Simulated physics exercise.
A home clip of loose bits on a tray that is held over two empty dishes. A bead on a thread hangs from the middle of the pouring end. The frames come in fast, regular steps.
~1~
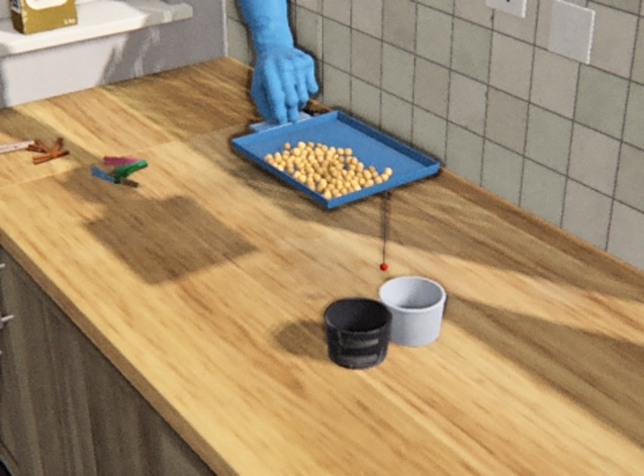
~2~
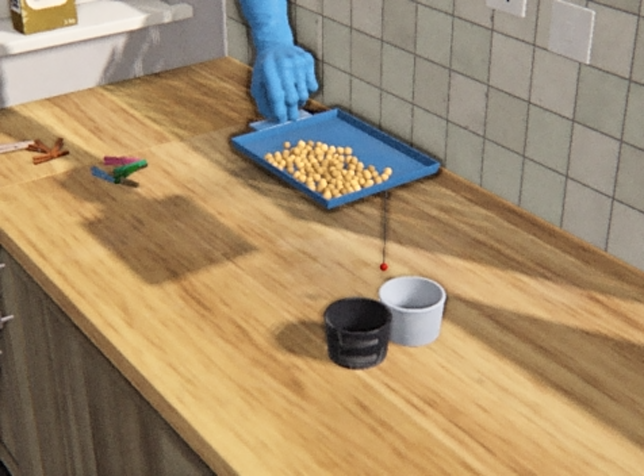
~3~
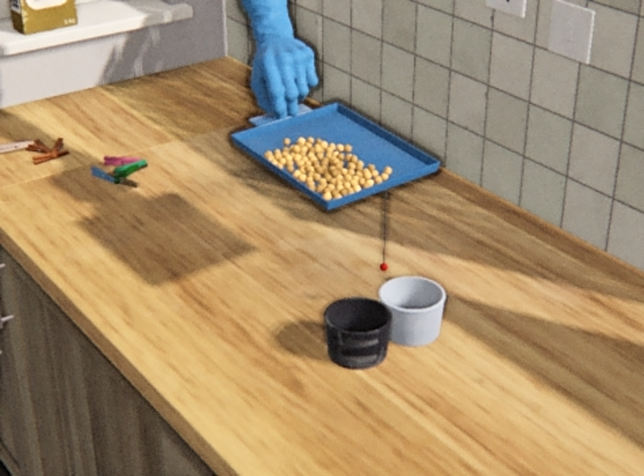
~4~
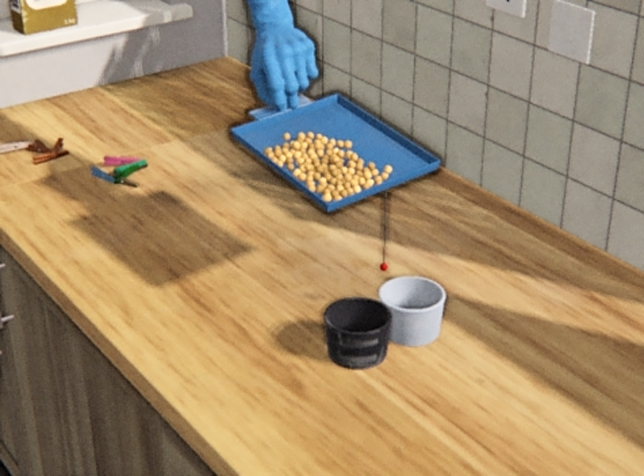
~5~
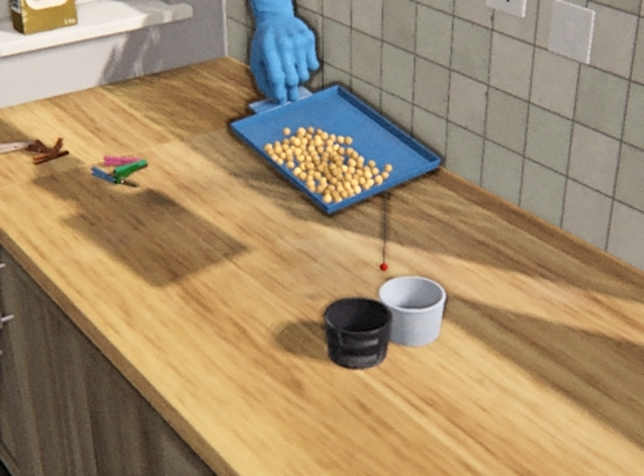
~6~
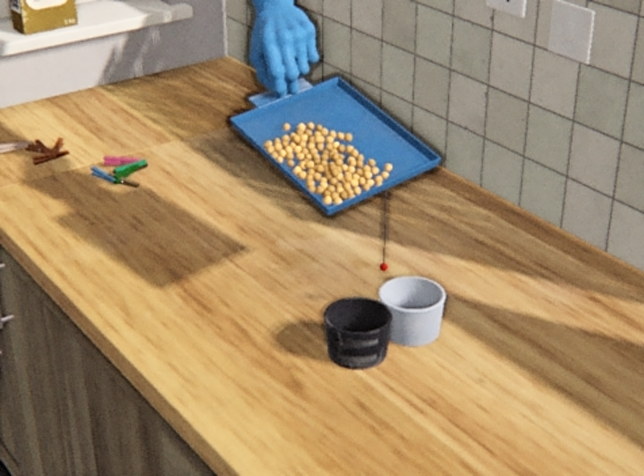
On a wooden kitchen counter, a blue-gloved hand holds a blue tray of dried chickpeas above a black dish and a pale dish, then gradually raises the handle side, tilting the tray slightly while the chickpeas barely shift.
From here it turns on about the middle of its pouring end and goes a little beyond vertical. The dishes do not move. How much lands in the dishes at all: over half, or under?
Together they catch less than half.
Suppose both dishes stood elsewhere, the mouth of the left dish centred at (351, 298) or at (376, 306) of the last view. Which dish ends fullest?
In turn: Left; the left one.
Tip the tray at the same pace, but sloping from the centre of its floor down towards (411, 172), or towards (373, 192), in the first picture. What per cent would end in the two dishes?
Roughly 40 per cent, and 80 per cent.
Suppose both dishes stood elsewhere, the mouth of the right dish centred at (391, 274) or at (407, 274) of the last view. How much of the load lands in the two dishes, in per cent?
First some 70, then 60 per cent.
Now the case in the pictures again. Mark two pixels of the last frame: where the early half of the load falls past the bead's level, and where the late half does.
First near (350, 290), later near (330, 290).
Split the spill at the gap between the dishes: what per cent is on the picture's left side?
Close to 100 per cent.
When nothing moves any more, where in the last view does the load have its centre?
Near (340, 336).
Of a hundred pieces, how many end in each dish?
For the left dish some 30 %, for the right dish some 10 %.
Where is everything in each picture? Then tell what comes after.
Corners of the pouring end near (329, 199) and (437, 163), level; middle of the load near (324, 171), dried chickpeas; left dish near (378, 345); right dish near (432, 322); bead on its thread near (384, 267), in the first picture.
Corners of the pouring end near (329, 199) and (437, 163), level; middle of the load near (324, 171), in the second picture.
Corners of the pouring end near (329, 201) and (437, 162), tipped barely, lowest at the left corner; middle of the load near (324, 169), in the third picture.
Corners of the pouring end near (329, 203) and (437, 161), tipped a little, lowest at the left corner; middle of the load near (324, 168), in the fourth picture.
Corners of the pouring end near (329, 205) and (437, 159), tipped a little, lowest at the left corner; middle of the load near (324, 166), in the fifth picture.
Corners of the pouring end near (329, 207) and (438, 158), tipped a little, lowest at the left corner; middle of the load near (324, 164); left dish near (378, 345); right dish near (432, 322), in the sixth picture.
Shortly afterwards, tray tipped steeply; all but a few on the tray; only a few in the left dish; a little in the air.
Next, tray tipped past a quarter turn; the bulk on the tray; a little in the left dish; only a few outside both; near a quarter in the air.
Some moments later, tray tipped past a quarter turn; near a quarter in the left dish; a little in the right dish; near two thirds outside both.
In the end, tray tipped past a quarter turn; near a quarter in the left dish; a little in the right dish; near two thirds outside both.
